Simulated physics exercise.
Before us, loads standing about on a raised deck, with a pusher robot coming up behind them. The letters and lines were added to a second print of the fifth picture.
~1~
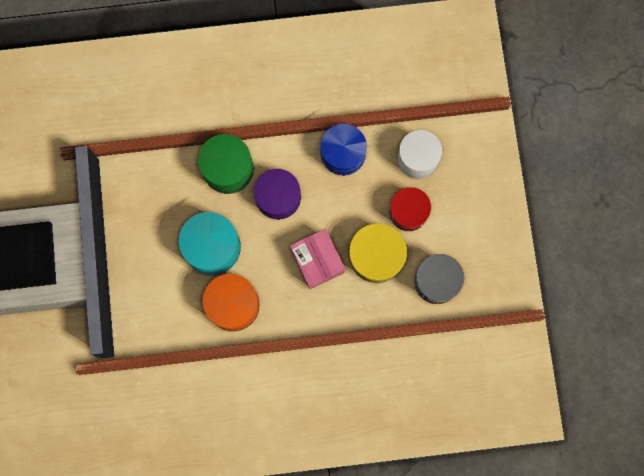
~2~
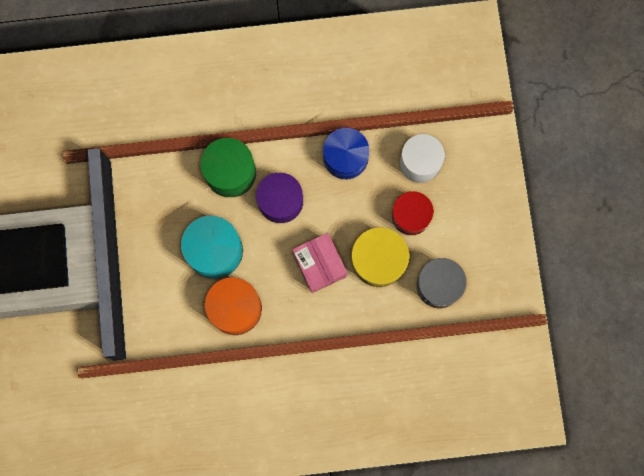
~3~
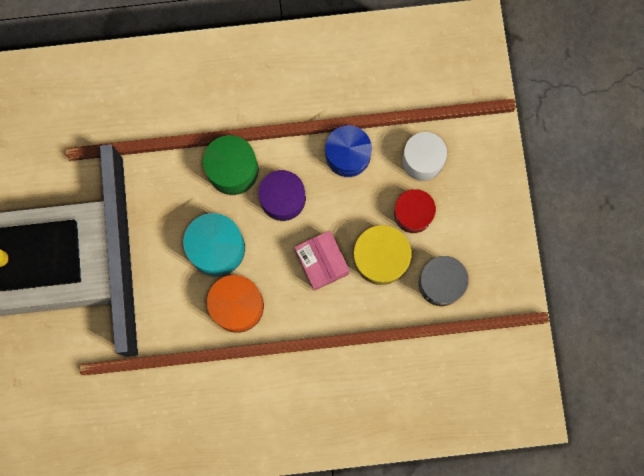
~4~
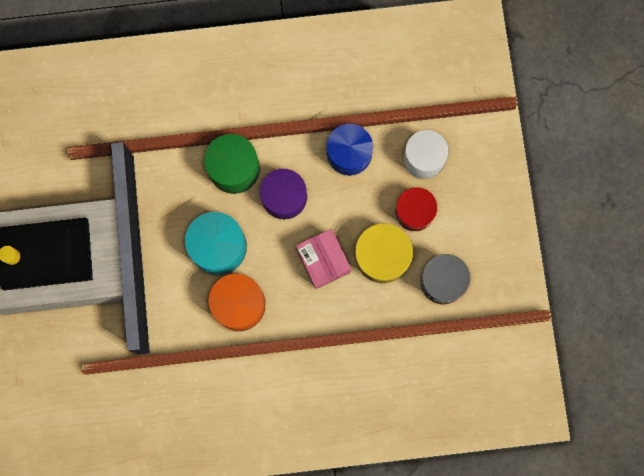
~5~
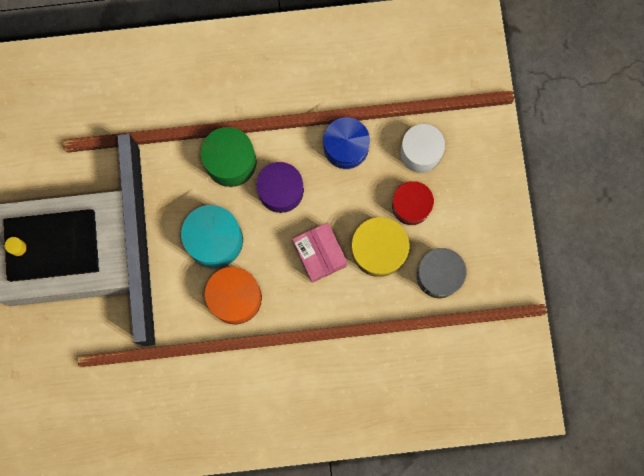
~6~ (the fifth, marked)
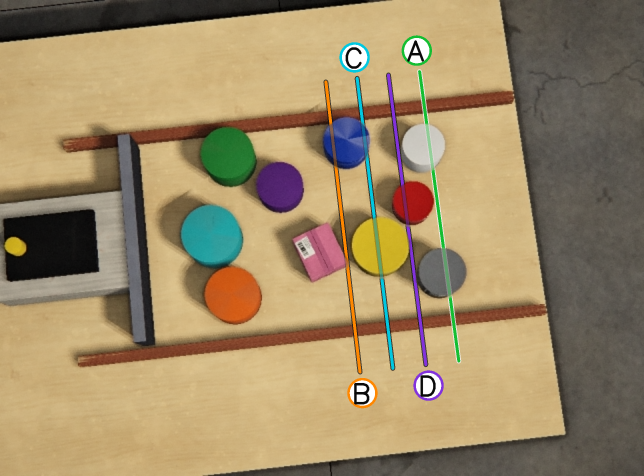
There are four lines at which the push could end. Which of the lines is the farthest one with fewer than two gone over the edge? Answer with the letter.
Stop at D.
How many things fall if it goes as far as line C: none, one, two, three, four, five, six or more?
By then, none.
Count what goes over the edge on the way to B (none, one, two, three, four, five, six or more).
In all, none.
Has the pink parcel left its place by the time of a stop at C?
Yes.
On the marked copy, A at (439, 212); B at (342, 223); C at (375, 220); D at (407, 216).
Following D. Soon after the start, robot (157, 233); green canister (259, 153); orange canister (274, 291).
Later, robot (257, 222); grey pail (475, 285); yellow pail (460, 236).
In the end, robot (332, 214); yellow pail (532, 227); grey pail (525, 282); none fallen.
As for the rest, A drops three; B is within the limit but short; C is within the limit but short.
